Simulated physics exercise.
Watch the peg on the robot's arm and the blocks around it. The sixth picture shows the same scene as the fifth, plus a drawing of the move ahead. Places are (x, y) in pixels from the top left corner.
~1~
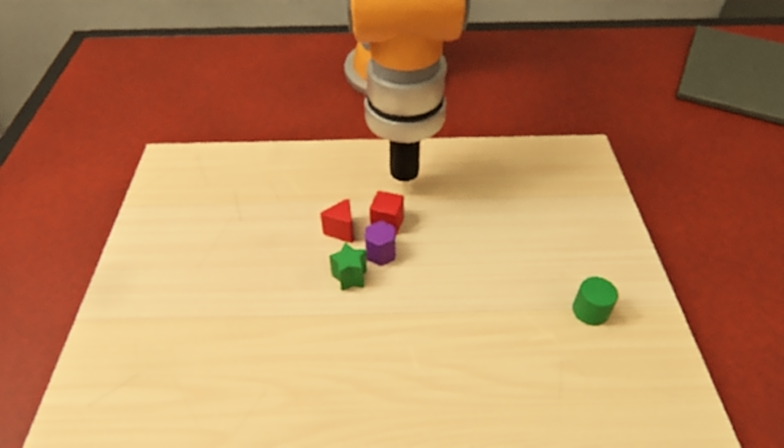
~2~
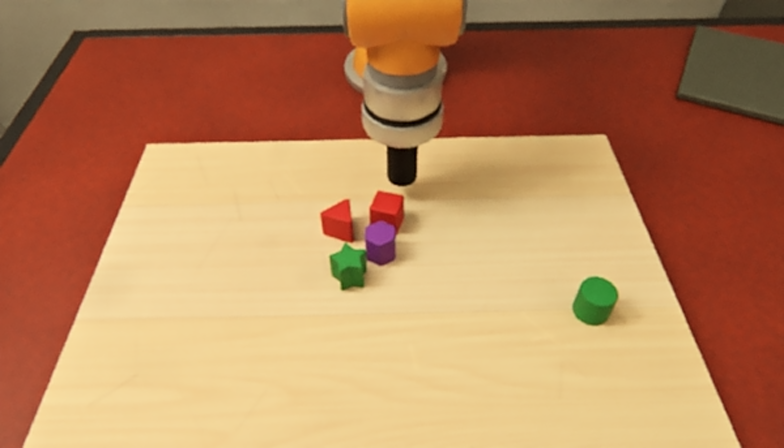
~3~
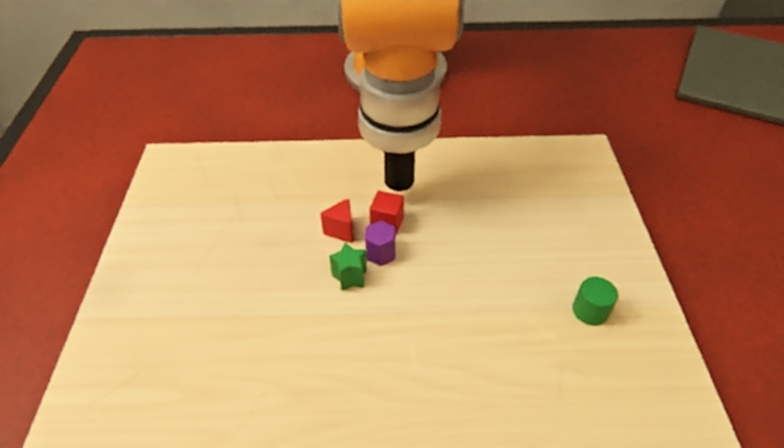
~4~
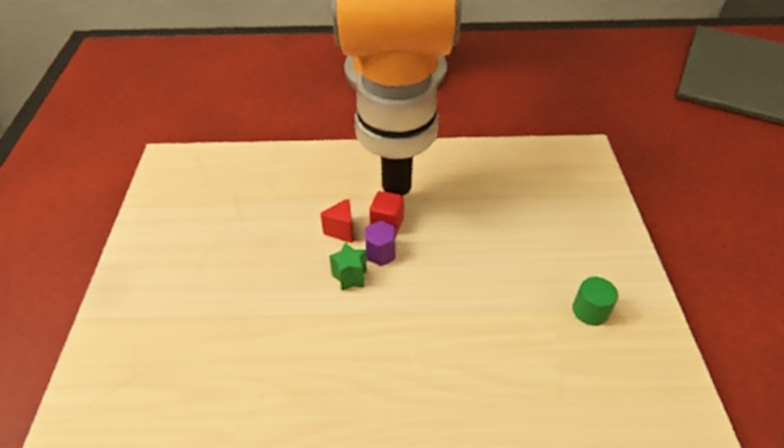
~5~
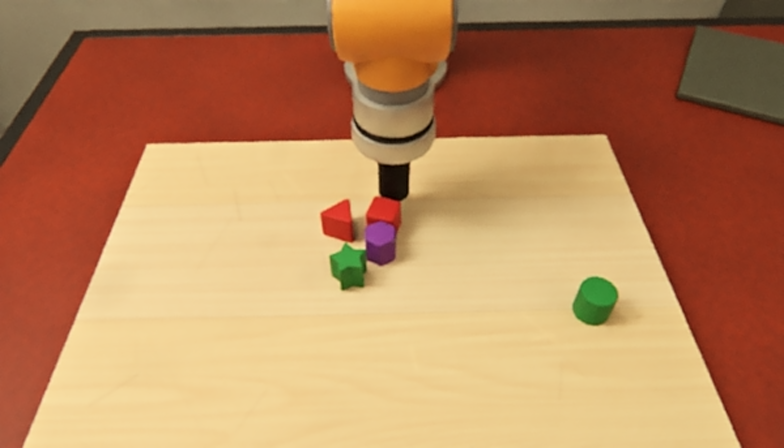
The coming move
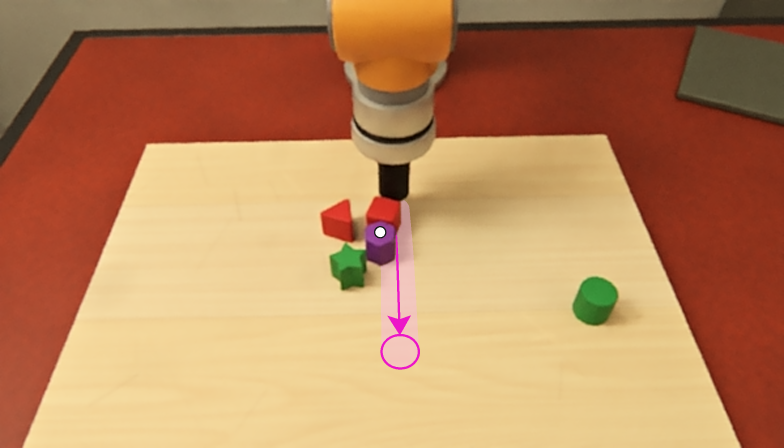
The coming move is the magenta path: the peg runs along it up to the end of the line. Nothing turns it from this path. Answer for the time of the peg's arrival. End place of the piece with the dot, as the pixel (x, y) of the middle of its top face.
The top centre is at (328, 346).
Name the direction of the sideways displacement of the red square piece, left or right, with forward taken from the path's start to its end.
It's set to shift right.
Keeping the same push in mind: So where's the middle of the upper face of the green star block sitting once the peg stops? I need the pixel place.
Final place: (339, 280).
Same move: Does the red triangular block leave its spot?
I believe not.
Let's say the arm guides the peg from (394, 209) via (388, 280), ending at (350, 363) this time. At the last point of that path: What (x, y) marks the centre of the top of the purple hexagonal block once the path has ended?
If I read the scene right, the answer is (318, 413).
Drawn move, from (394, 209) directly to (400, 351); the dot is on the purple hexagonal block.
On the path given first. One third of the way, peg at (397, 235); green star block at (343, 269), turned 75° clockwise; purple hexagonal block at (374, 278); red square piece at (381, 251), turned 15° clockwise.
Two thirds of the way, peg at (399, 284); green star block at (339, 280); purple hexagonal block at (351, 325), turned 25° clockwise; red square piece at (374, 301), turned 40° clockwise.
At the end, peg at (400, 337); red triangular block still; green star block at (339, 280), turned 145° clockwise; purple hexagonal block at (328, 346), turned 50° clockwise; red square piece at (363, 332), turned 65° clockwise.
